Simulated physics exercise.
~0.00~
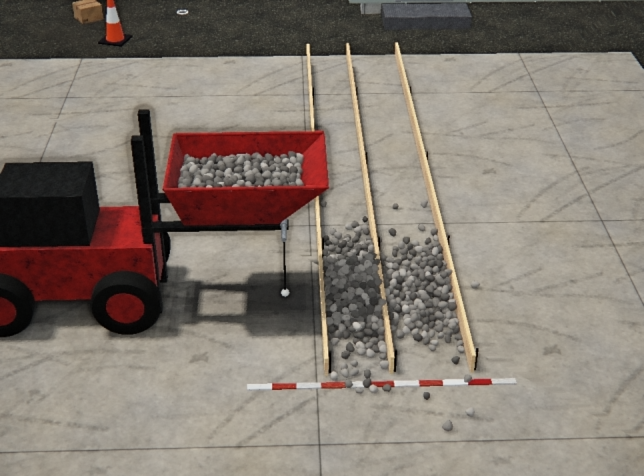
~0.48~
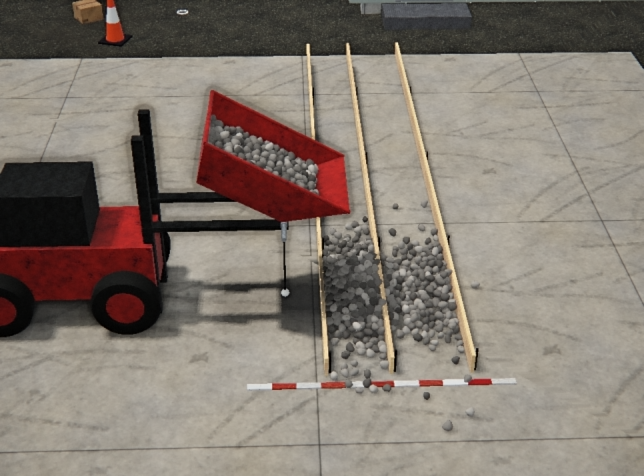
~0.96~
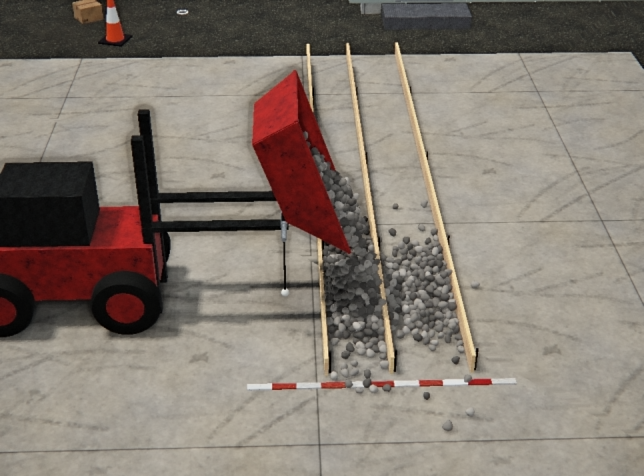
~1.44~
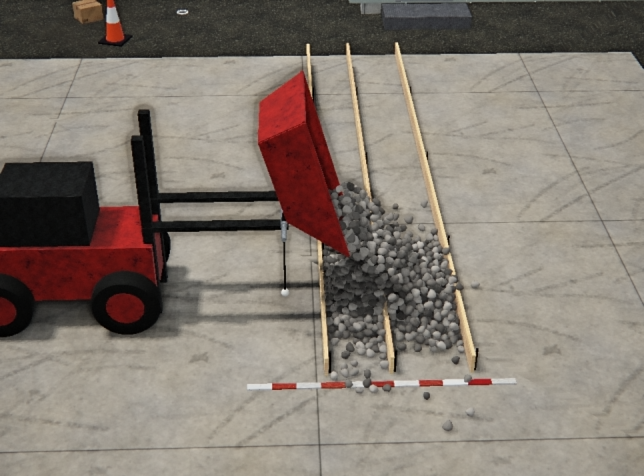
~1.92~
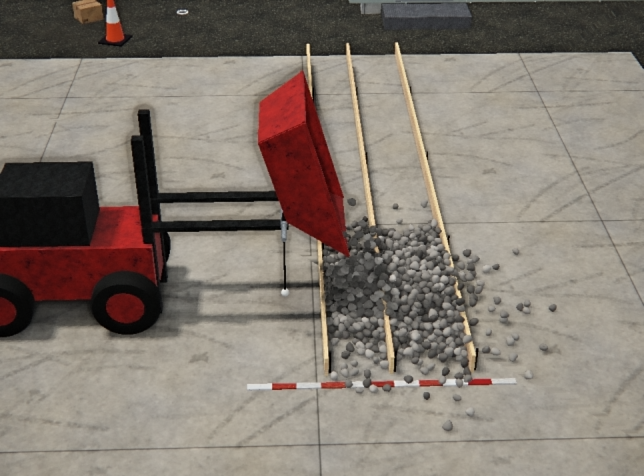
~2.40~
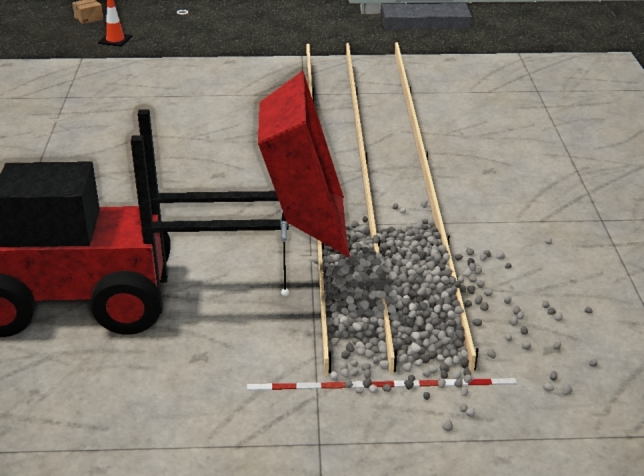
On a concrete yard, a forklift tips its red skip, spilling grey stones across the planks.
